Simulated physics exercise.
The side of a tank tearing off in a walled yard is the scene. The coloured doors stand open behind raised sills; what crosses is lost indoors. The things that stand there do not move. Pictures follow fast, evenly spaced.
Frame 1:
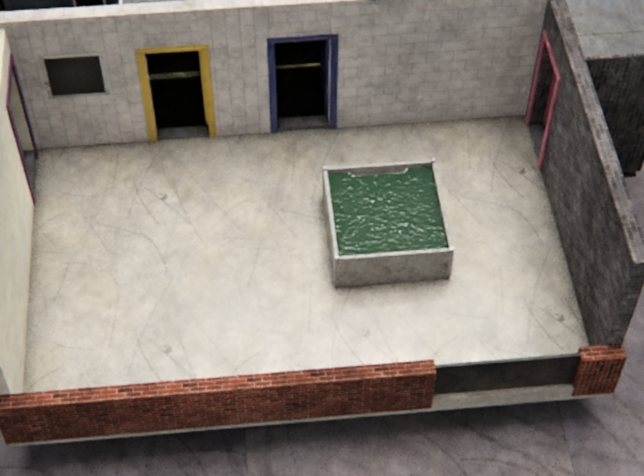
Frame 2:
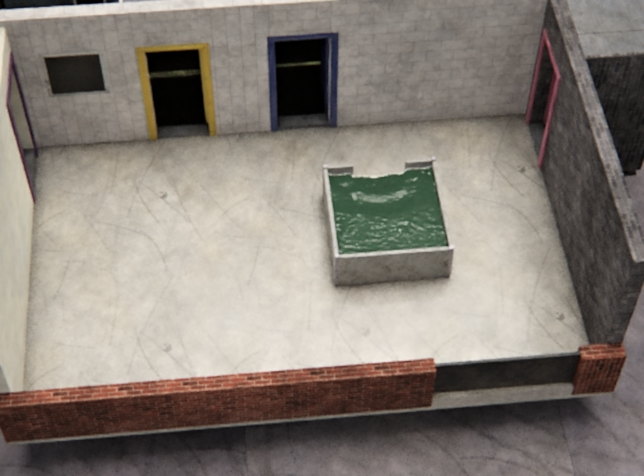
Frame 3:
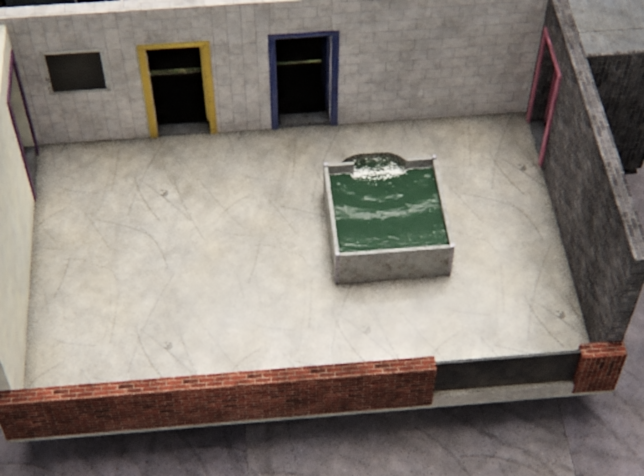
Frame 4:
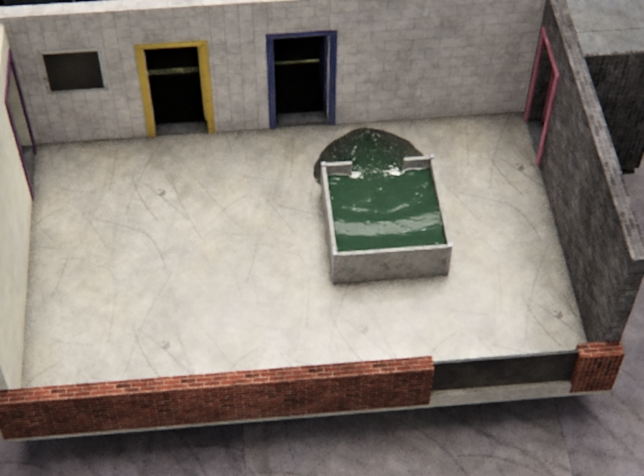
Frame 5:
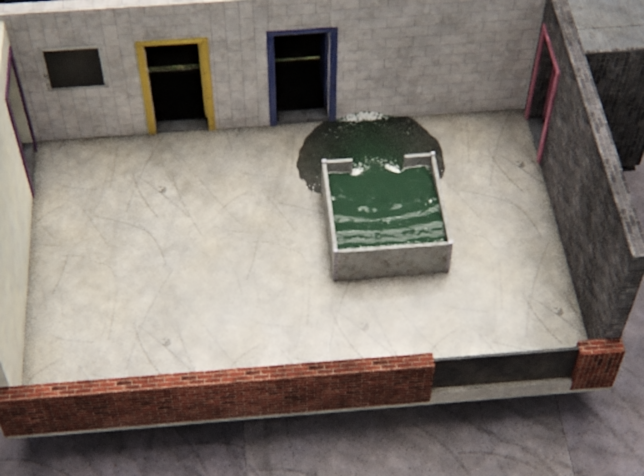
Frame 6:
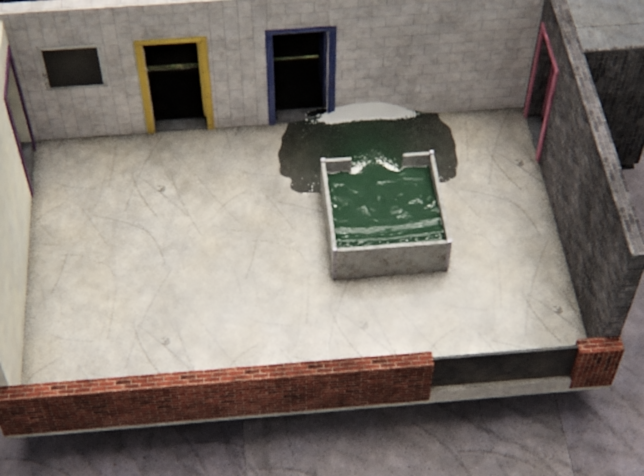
Green water sat still in a square tank in a walled yard, then surged out through a gap in the tank's far side and spread in a dark, widening pool to the back wall.
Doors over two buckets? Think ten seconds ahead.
Result: The yellow door will be at or under the cap; the pink door will be over the cap; the purple door will be at or under the cap; the blue door will be over the cap.
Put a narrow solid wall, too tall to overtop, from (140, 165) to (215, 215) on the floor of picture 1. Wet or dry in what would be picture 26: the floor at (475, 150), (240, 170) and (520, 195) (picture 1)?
Results in order: Swamped / swamped / swamped.
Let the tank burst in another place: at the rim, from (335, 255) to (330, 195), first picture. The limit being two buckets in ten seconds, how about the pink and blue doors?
In that case the pink door undershoots, while the blue door undershoots.
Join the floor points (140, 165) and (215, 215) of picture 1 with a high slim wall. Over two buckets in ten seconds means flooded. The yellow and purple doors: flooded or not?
I'd say the yellow one overshoots and the purple one falls short of it.
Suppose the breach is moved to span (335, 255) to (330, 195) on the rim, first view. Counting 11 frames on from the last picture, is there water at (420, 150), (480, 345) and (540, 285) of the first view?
In turn: Not flooded, free of water, free of water.
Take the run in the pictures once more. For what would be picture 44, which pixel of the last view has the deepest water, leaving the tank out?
Check close to (351, 121).
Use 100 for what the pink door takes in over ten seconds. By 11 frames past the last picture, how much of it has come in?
Something like 10 in a hundred.
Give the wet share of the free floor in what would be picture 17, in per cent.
I'd say close to 20 per cent.
A moment on, water covers 10 % of the floor; the yellow door not reached, the pink door not reached, the purple door not reached, the blue door under two buckets in.
Next, water covers 20 % of the floor; the yellow door wet at the sill, nothing in, the pink door over two buckets in, the purple door not reached, the blue door over two buckets in.
Then, water covers 35 % of the floor; the yellow door wet at the sill, nothing in, the pink door far over two buckets in, the purple door wet at the sill, nothing in, the blue door far over two buckets in.
Later, water covers 60 % of the floor; the yellow door wet at the sill, nothing in, the pink door far over two buckets in, the purple door wet at the sill, nothing in, the blue door far over two buckets in.
In the end, water covers 80 % of the floor; the yellow door wet at the sill, nothing in, the pink door far over two buckets in, the purple door wet at the sill, nothing in, the blue door far over two buckets in.
